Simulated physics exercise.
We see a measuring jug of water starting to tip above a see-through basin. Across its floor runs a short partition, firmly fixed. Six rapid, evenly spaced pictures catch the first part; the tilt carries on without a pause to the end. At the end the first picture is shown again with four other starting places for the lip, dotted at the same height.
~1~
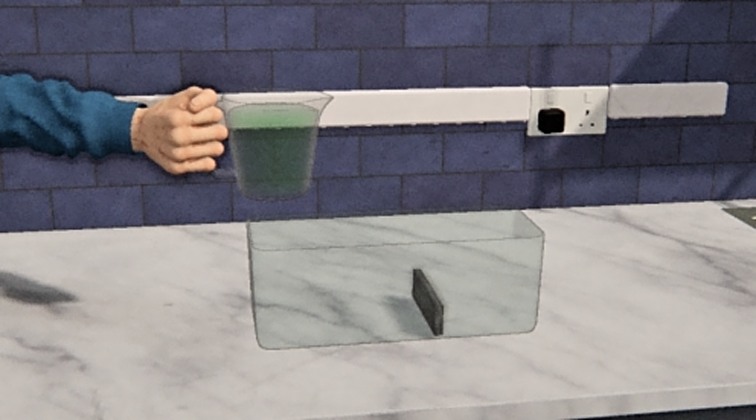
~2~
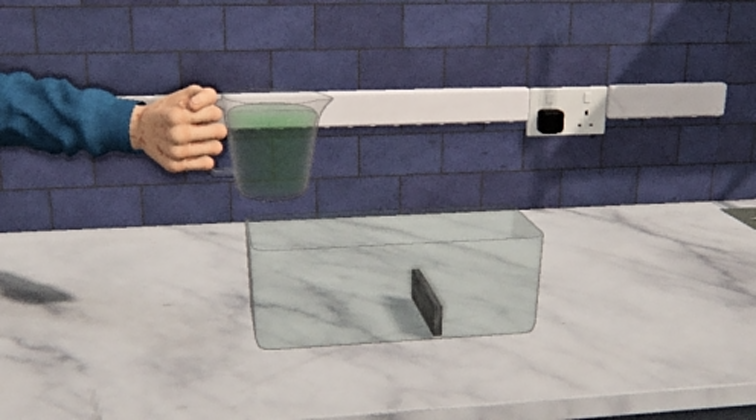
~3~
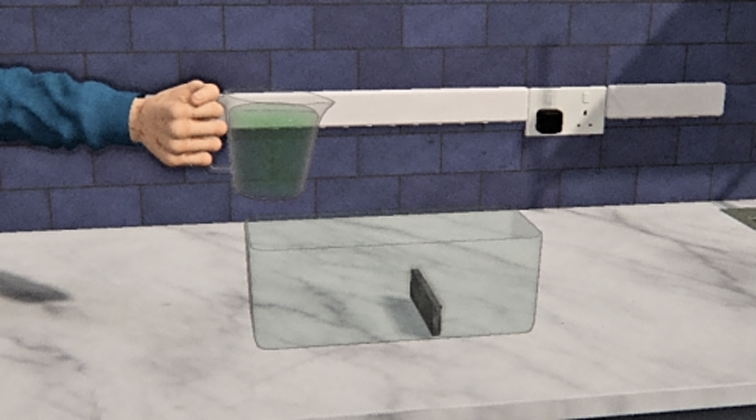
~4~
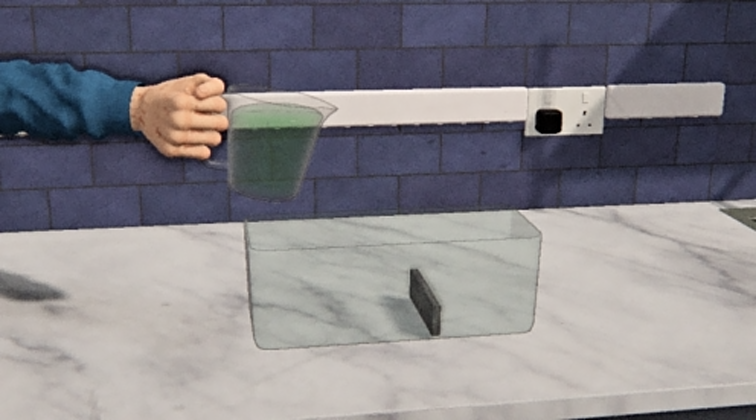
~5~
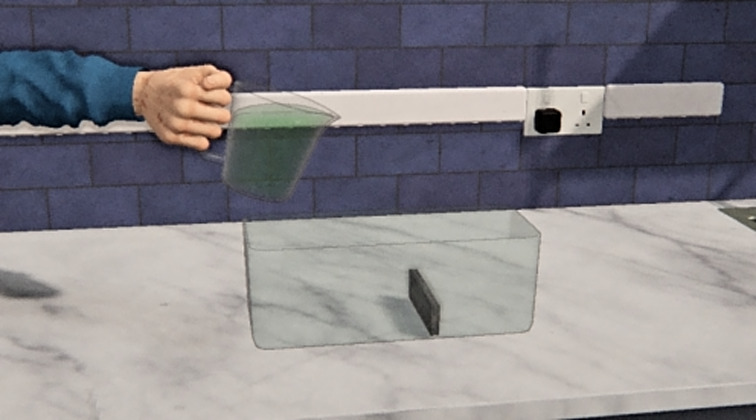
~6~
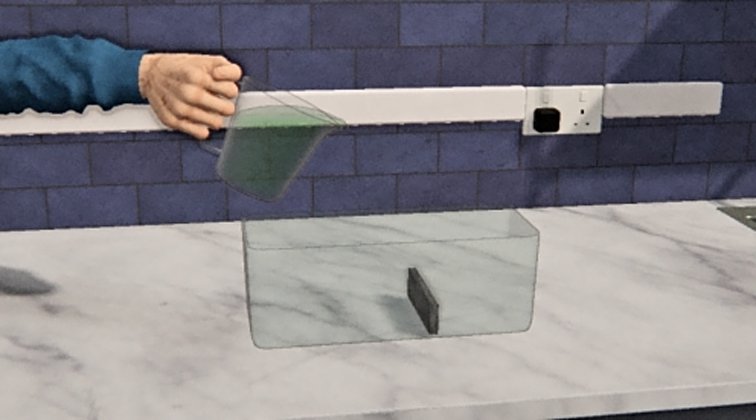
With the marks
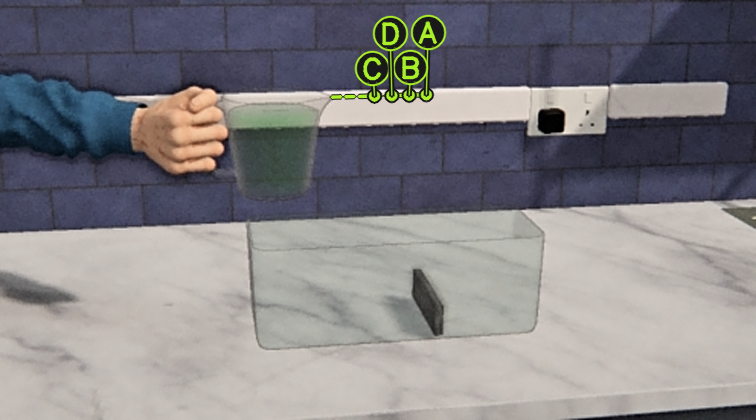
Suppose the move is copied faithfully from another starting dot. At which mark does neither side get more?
C works best here.
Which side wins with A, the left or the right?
The right side.
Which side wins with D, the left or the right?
More ends on the right.
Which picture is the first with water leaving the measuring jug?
Picture 6.
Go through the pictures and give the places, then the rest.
In the first picture, upright, lip at (332, 97); basin from (257, 348) to (536, 330); top of the wall at (428, 286); nothing has left yet.
In the second picture, upright, lip at (332, 98); nothing has left yet.
In the third picture, tipped about 5°, lip at (334, 102); nothing has left yet.
In the fourth picture, tipped about 10°, lip at (337, 108); nothing has left yet.
In the fifth picture, tipped about 18°, lip at (340, 116); nothing has left yet.
In the sixth picture, tipped about 27°, lip at (342, 127); water is over the lip, down to (342, 127).
In lime, A at (426, 94); B at (409, 95); C at (374, 96); D at (391, 95).
With A, about 5 % ends left of the wall and 94 % right of it.
With B, about 6 % ends left of the wall and 93 % right of it.
With C, about 48 % ends left of the wall and 51 % right of it.
With D, about 19 % ends left of the wall and 81 % right of it.
